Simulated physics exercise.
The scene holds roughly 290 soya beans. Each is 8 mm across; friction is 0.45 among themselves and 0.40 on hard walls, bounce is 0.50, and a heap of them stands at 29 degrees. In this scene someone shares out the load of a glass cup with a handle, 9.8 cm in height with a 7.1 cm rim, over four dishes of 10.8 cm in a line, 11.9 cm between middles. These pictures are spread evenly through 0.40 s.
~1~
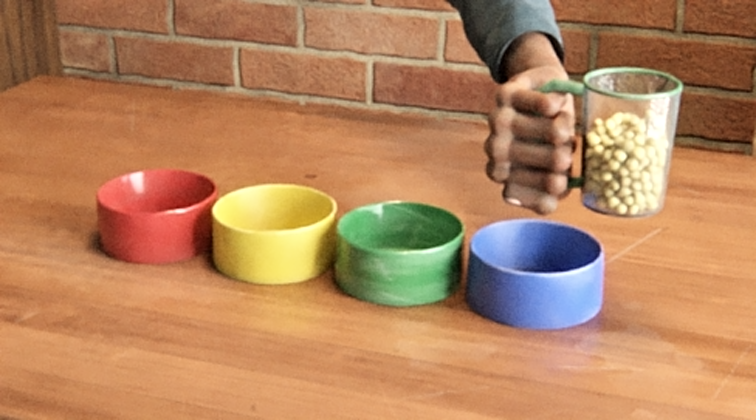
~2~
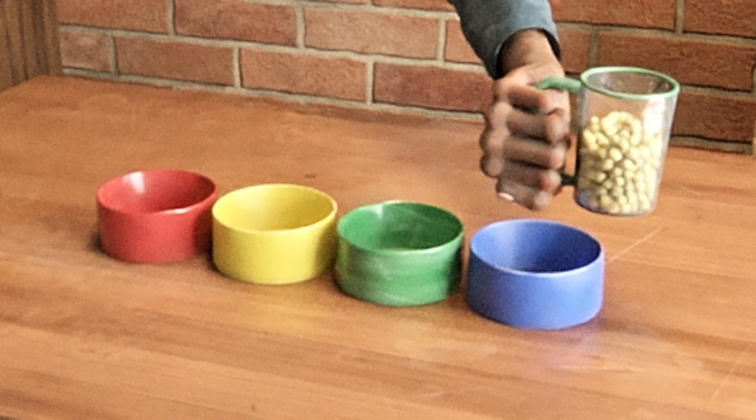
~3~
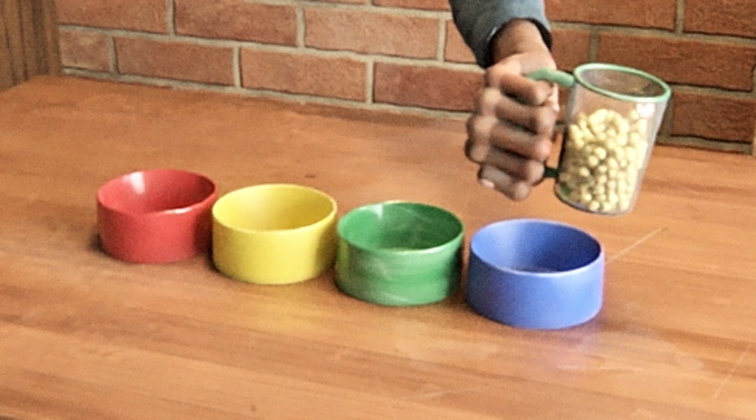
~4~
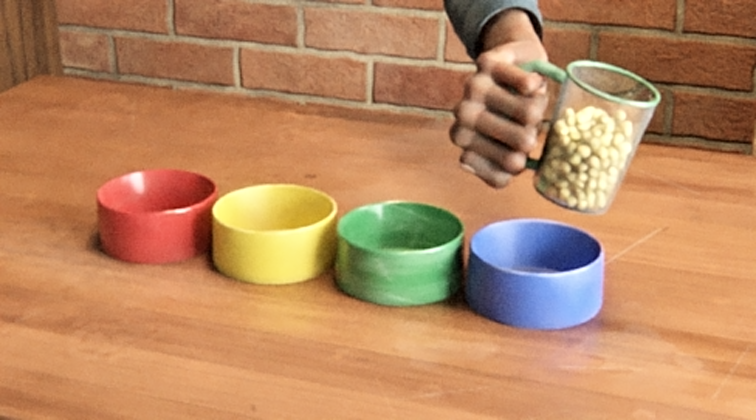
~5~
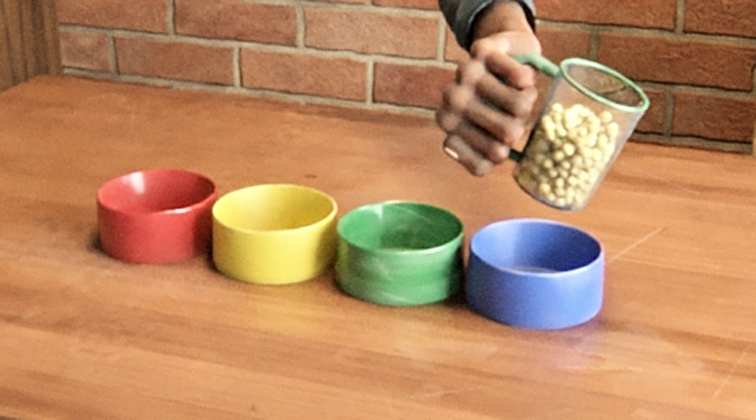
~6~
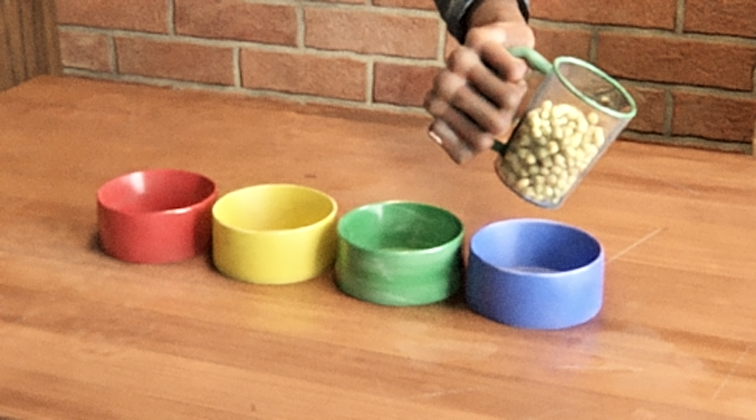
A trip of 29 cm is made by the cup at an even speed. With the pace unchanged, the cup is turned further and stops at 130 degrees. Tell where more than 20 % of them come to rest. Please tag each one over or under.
Red - under; blue - under; green - over; yellow - under; counter - under.
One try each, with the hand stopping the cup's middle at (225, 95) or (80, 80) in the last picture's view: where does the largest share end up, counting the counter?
The largest share ends at green first and at green second.
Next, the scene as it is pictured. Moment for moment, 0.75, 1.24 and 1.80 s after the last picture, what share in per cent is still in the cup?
About 100, 15, 0 per cent.
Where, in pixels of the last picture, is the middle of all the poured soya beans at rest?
I'd put it at about (406, 259).
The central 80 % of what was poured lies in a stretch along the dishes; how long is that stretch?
7 cm, roughly.
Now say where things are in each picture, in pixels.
Cup at (627, 143), tilt 0 degrees, lip at (680, 88), moved 0.0 cm; middle of the pieces at (629, 167); blue dish at (536, 246); green dish at (401, 227); yellow dish at (275, 208); red dish at (157, 191), in the first frame.
Cup at (621, 143), tilt 2 degrees, lip at (676, 90), moved 0.4 cm; middle of the pieces at (623, 167), in the second frame.
Cup at (607, 141), tilt 9 degrees, lip at (667, 94), moved 1.5 cm; middle of the pieces at (606, 165), in the third frame.
Cup at (591, 139), tilt 15 degrees, lip at (657, 100), moved 2.7 cm; middle of the pieces at (588, 163), in the fourth frame.
Cup at (576, 138), tilt 22 degrees, lip at (646, 106), moved 4.0 cm; middle of the pieces at (570, 160), in the fifth frame.
Cup at (561, 136), tilt 29 degrees, lip at (633, 113), moved 5.2 cm; middle of the pieces at (552, 157); blue dish at (536, 246); green dish at (401, 227); yellow dish at (275, 208); red dish at (157, 191), in the sixth frame.
Then, 0.75 s after the last picture, tilt 92 degrees; cup holds 100 %.
Then, 1.24 s after the last picture, tilt 130 degrees; cup holds 15 %, green 80 %.
Then, 1.80 s after the last picture, tilt 130 degrees; cup holds 0 %, green 95 %.
In the end, red 0 %, blue 0 %, green 95 %, yellow 0 %, counter 5 %.
